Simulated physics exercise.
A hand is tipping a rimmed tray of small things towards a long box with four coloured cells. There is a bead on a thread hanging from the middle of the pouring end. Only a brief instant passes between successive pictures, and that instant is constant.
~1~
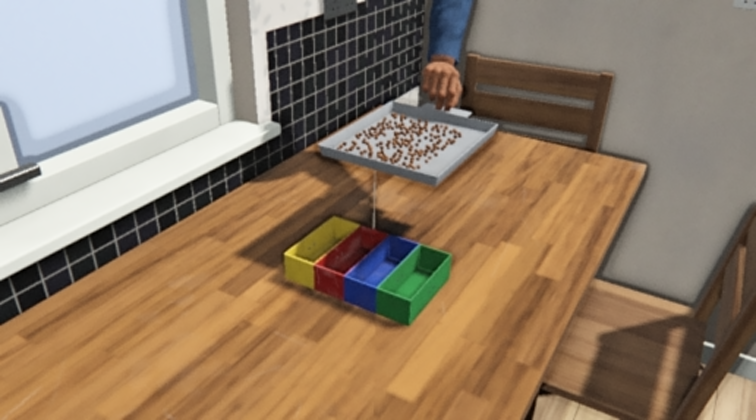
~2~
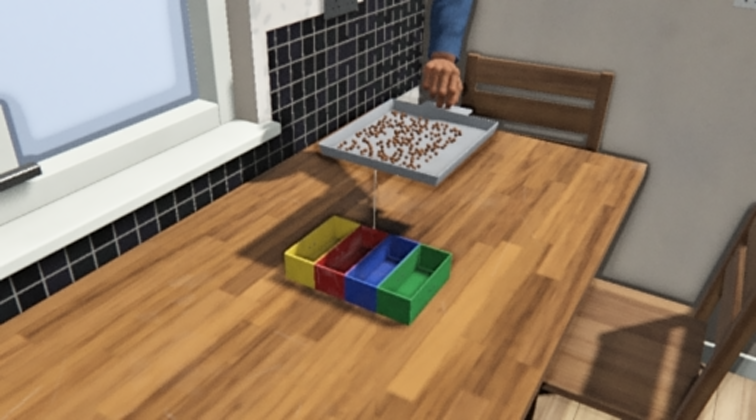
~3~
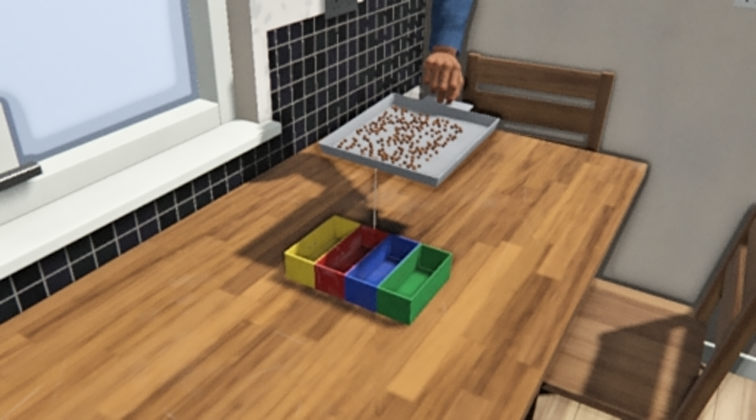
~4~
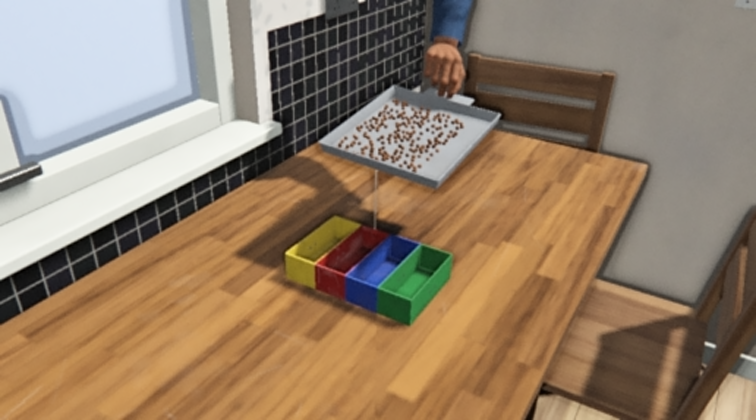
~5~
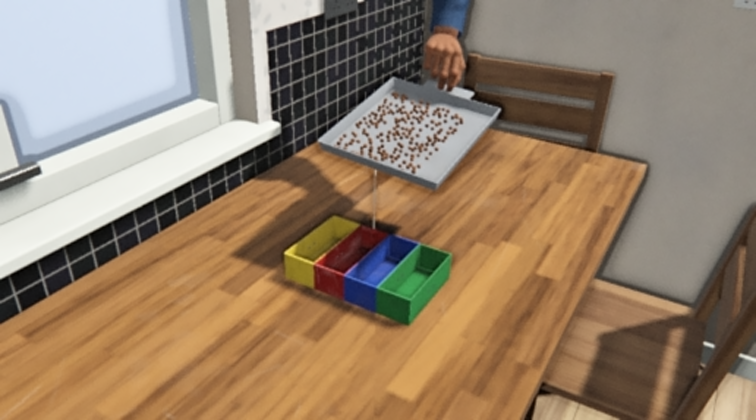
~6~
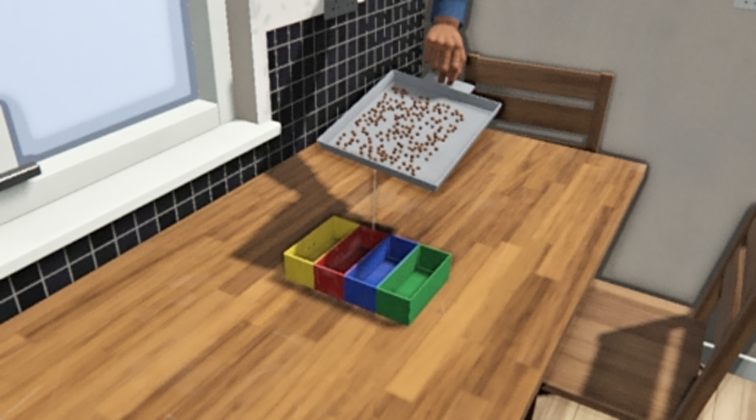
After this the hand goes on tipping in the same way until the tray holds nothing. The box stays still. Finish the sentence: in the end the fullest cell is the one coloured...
In the end the fullest cell is the one coloured green.
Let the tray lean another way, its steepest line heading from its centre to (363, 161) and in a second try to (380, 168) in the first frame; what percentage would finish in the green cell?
I'd say some 0 in a hundred at first, then 10 in a hundred.
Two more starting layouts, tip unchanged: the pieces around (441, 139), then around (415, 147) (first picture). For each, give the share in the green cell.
Around 90 in a hundred the first time, around 90 in a hundred the second.
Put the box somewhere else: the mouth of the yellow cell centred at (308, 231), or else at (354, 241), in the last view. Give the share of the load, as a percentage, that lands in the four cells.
Result, in turn: 40 %, 100 %.
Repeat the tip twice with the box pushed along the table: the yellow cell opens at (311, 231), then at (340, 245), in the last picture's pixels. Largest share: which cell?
With the first placing it's that green cell, with the second it's that blue cell.
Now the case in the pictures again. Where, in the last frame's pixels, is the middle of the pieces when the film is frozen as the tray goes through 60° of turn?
Near (409, 176).
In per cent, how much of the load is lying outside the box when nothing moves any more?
0 per cent.
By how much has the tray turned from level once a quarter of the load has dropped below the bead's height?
Close to 90° of tilt at that moment.
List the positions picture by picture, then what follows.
Corners of the pouring end at (322, 144) and (436, 175), level; middle of the load at (402, 139), cereal balls; bead on its thread at (374, 232); yellow cell at (300, 269); red cell at (329, 280); blue cell at (360, 292); green cell at (393, 305), in the first frame.
Corners of the pouring end at (323, 143) and (436, 175), level; middle of the load at (402, 138), in the second frame.
Corners of the pouring end at (323, 142) and (437, 176), tipped barely, lowest at the right corner; middle of the load at (403, 135), in the third frame.
Corners of the pouring end at (323, 141) and (437, 178), tipped a little, lowest at the right corner; middle of the load at (398, 135), in the fourth frame.
Corners of the pouring end at (322, 140) and (436, 180), tipped a little, lowest at the right corner; middle of the load at (397, 132), in the fifth frame.
Corners of the pouring end at (322, 139) and (435, 183), tipped a little, lowest at the right corner; middle of the load at (402, 126); yellow cell at (300, 269); red cell at (329, 280); blue cell at (360, 292); green cell at (393, 304), in the sixth frame.
Soon, tray tipped steeply; nearly all on the tray; a small part in the green cell; a stray few in the blue cell; a stray few falling or outside the box.
A while on, tray tipped past a quarter turn; a small part on the tray; about two thirds in the green cell; about a quarter in the blue cell; about a quarter falling or outside the box.
Towards the end, tray tipped past a quarter turn; most in the green cell; about a quarter in the blue cell; a stray few falling or outside the box.
Finally, tray tipped past a quarter turn; most in the green cell; about a quarter in the blue cell; none in the red cell; none in the yellow cell; a stray few outside the box.
